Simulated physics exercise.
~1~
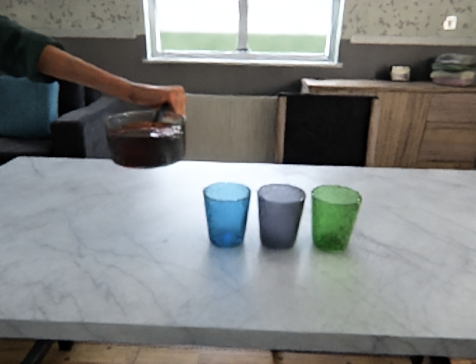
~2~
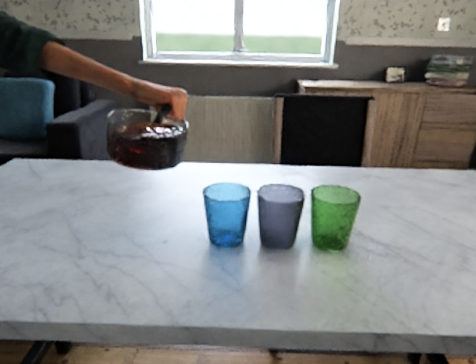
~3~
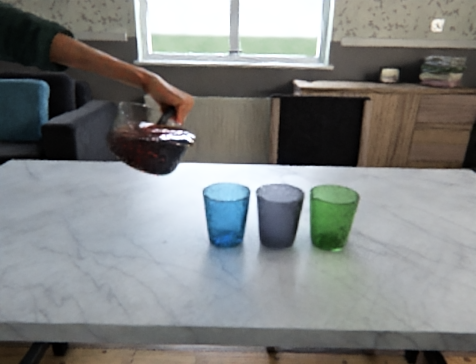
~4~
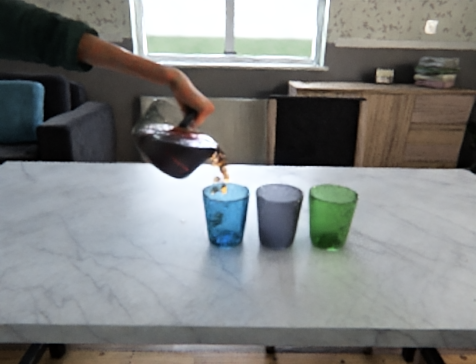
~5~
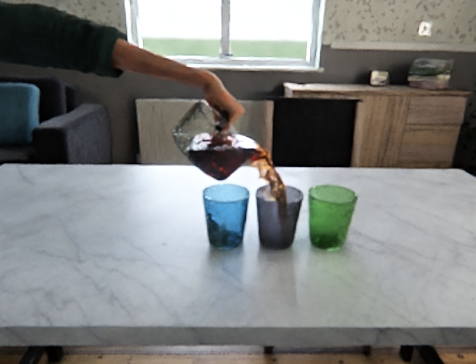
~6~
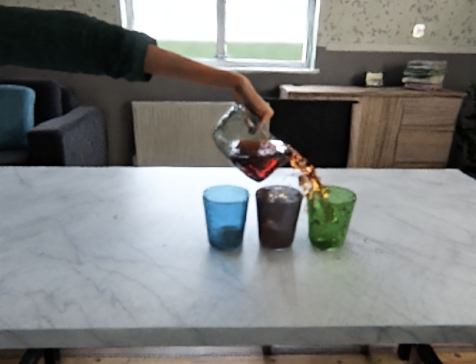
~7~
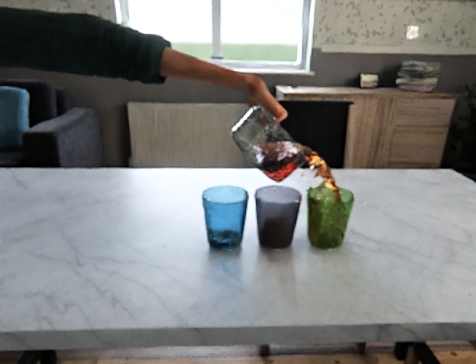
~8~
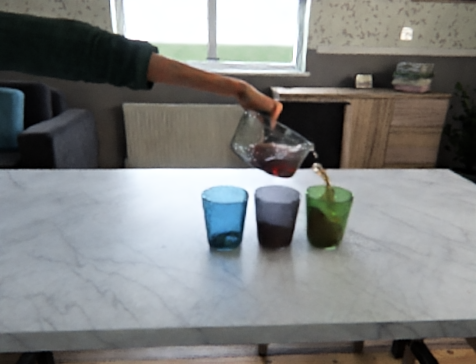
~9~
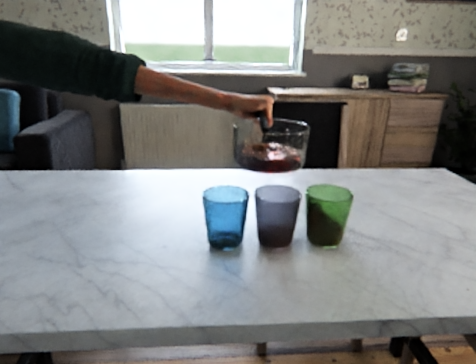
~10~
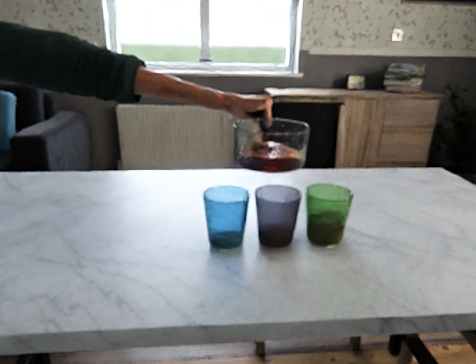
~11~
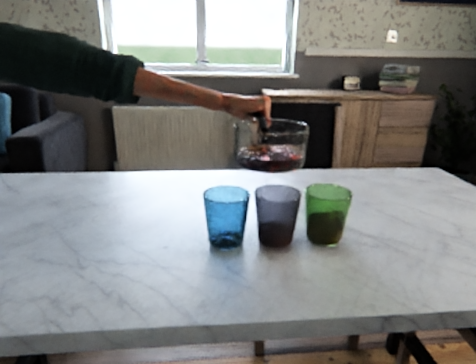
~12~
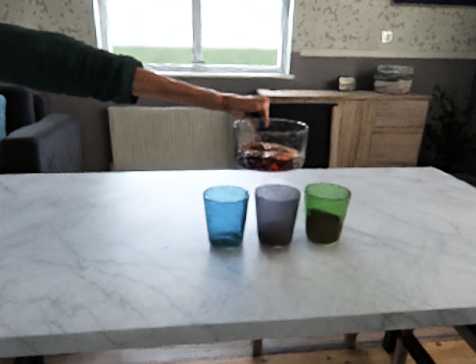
A hand tilts a small glass pot rightward over three tumblers, pouring tea, then levels it.
